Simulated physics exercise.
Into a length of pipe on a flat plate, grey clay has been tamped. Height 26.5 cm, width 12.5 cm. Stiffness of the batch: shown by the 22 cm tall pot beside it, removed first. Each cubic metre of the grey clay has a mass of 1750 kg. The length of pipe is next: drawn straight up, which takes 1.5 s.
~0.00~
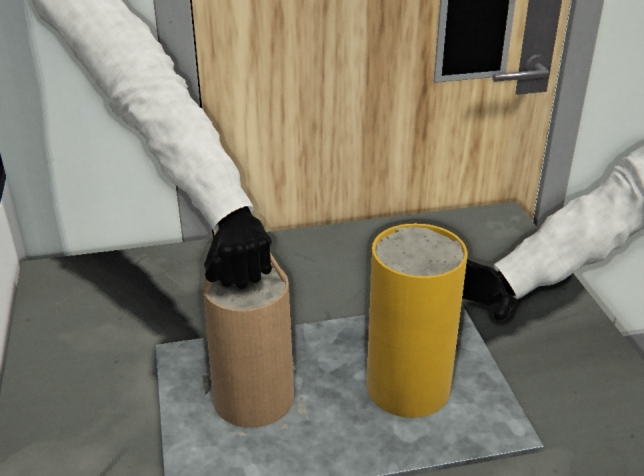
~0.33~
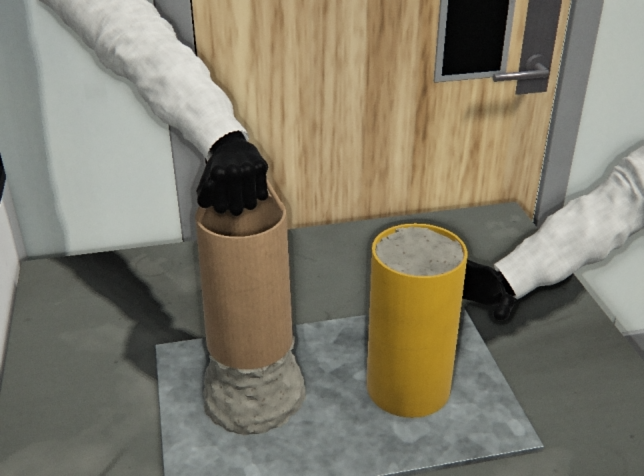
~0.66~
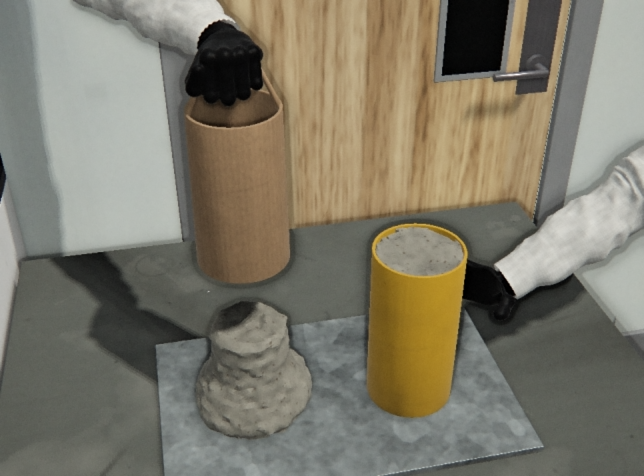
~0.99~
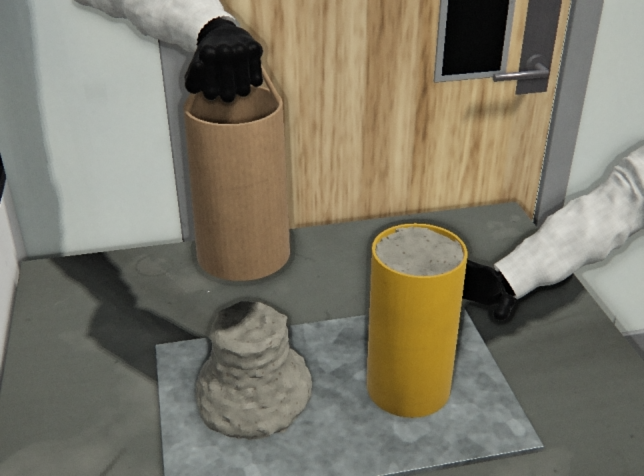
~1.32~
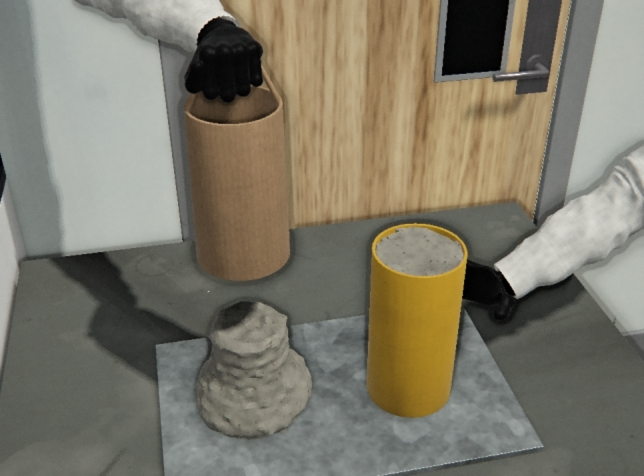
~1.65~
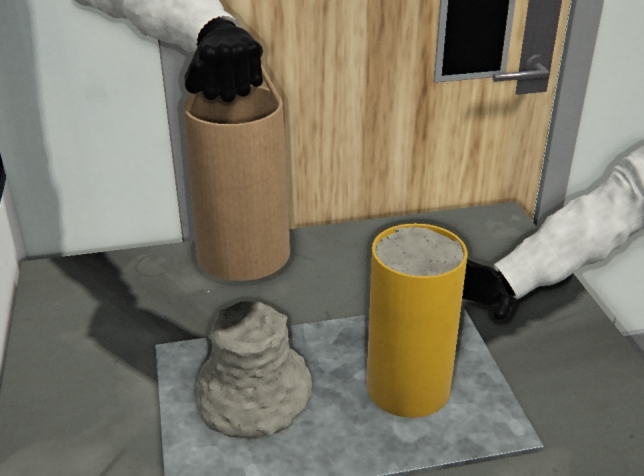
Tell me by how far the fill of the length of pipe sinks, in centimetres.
It sinks by some 9 cm.
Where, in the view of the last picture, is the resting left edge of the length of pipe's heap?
It sits close to (344, 388) in the last picture.
After 2.0 s, the length of pipe is up 5.5 cm; the grey clay has come down 0.9 cm to 26 cm and is 14 cm wide.
After 2.4 s, the length of pipe is up 17 cm; the grey clay has come down 8.7 cm to 18 cm and is 20 cm wide.
After 2.8 s, the length of pipe is up 28 cm; the grey clay has come down 8.8 cm to 18 cm and is 20 cm wide.
After 3.2 s, the length of pipe is clear; the grey clay has come down 8.8 cm to 18 cm and is 20 cm wide.
After 3.8 s, at rest, the length of pipe is clear; the grey clay has come down 8.8 cm to 18 cm and is 20 cm wide.
